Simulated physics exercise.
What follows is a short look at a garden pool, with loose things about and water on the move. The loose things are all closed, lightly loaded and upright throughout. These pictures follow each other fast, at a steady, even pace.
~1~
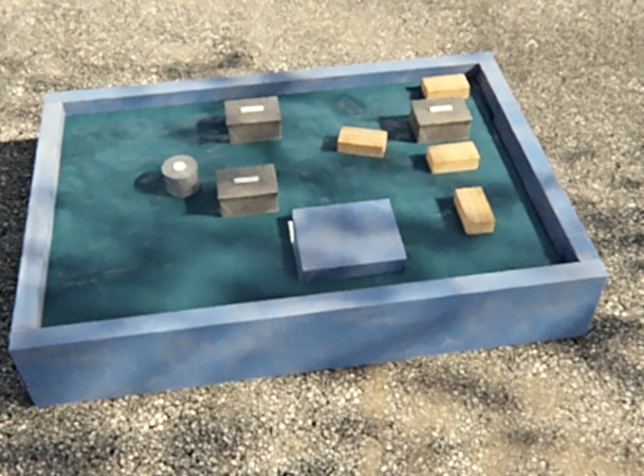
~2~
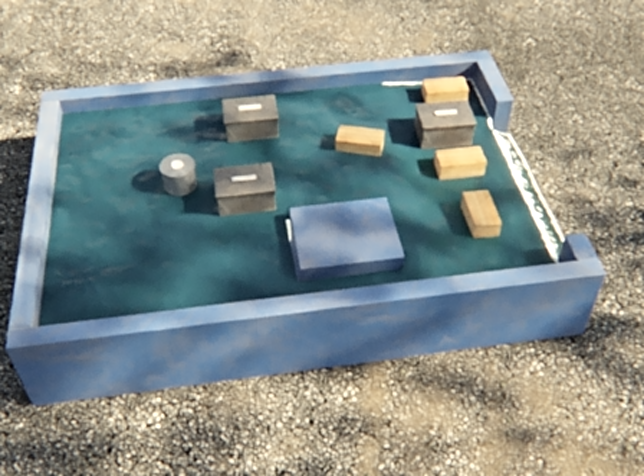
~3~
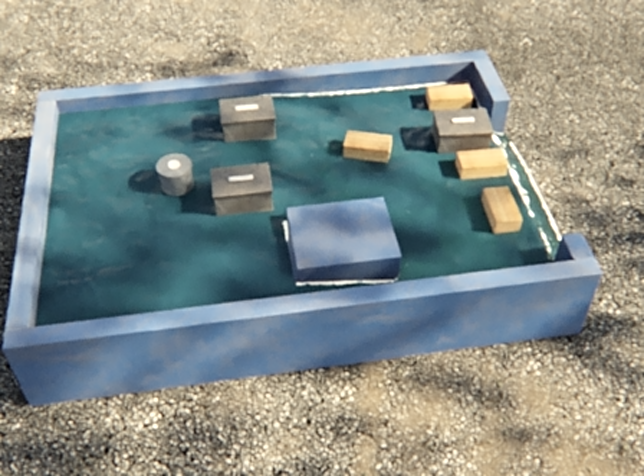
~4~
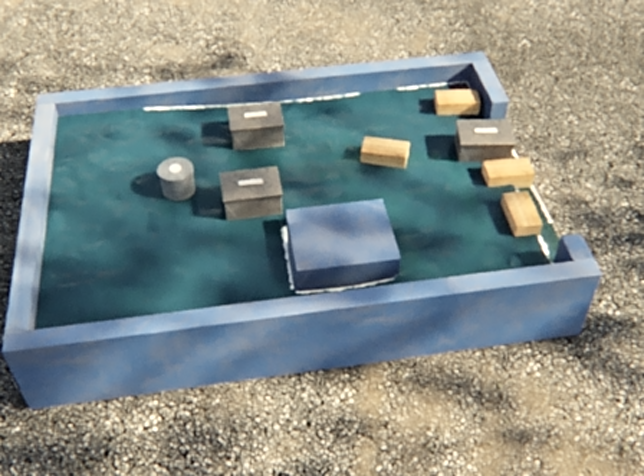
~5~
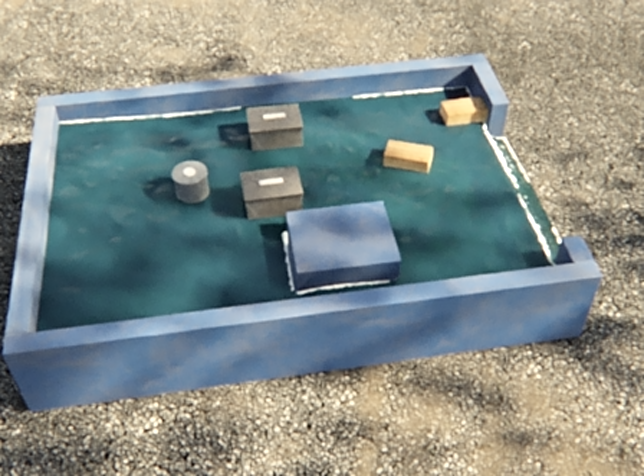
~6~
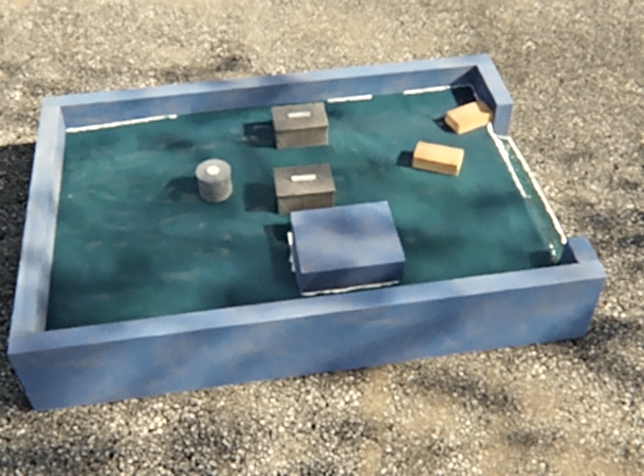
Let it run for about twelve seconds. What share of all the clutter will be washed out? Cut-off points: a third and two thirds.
At least two thirds.
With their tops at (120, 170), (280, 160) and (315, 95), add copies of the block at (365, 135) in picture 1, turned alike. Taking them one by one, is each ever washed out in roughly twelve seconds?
In order: Never leaves, leaves the room, leaves the room.
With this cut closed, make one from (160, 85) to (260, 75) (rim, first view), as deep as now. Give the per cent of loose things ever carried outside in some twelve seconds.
It should be close to 50 per cent.
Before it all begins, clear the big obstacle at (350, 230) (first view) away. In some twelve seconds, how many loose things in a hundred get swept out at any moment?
Result: Approx. 60 %.
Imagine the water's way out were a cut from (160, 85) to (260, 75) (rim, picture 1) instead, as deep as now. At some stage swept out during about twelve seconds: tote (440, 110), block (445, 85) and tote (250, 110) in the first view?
Going through them, number one is held back, number two is held back and number three is flushed away.
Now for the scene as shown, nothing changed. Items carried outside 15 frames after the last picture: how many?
That makes 6.
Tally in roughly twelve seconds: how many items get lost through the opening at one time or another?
Count: 7.
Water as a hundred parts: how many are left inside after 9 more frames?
Roughly 64 per cent.
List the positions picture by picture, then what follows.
The first frame shows a block at (363, 137), afloat; a tote at (246, 181) floats; 0 of 8 have shifted.
The second frame shows a block at (360, 135) floats; a tote at (244, 179), afloat; 3 of 8 have shifted.
The third frame shows a block at (368, 141) floats, close to its start; a tote at (241, 179), afloat; 5 of 8 have shifted.
The fourth frame shows a block at (385, 147), afloat, close to its start; a tote at (251, 183) floats, close to its start; 7 of 8 have shifted.
The fifth frame shows a block at (409, 151), afloat, a stride from its start; a tote at (271, 183) floats, close to its start; 8 of 8 have shifted.
The sixth frame shows a block at (438, 153), afloat, a stride from its start; a tote at (304, 179), afloat, a stride from its start; 8 of 8 have shifted.
A moment on, 3 of 8 are out; 5 afloat.
Next, 5 of 8 are out; 3 afloat.
Later, 6 of 8 are out; 2 afloat.
In the end, 7 of 8 are out; 1 afloat.
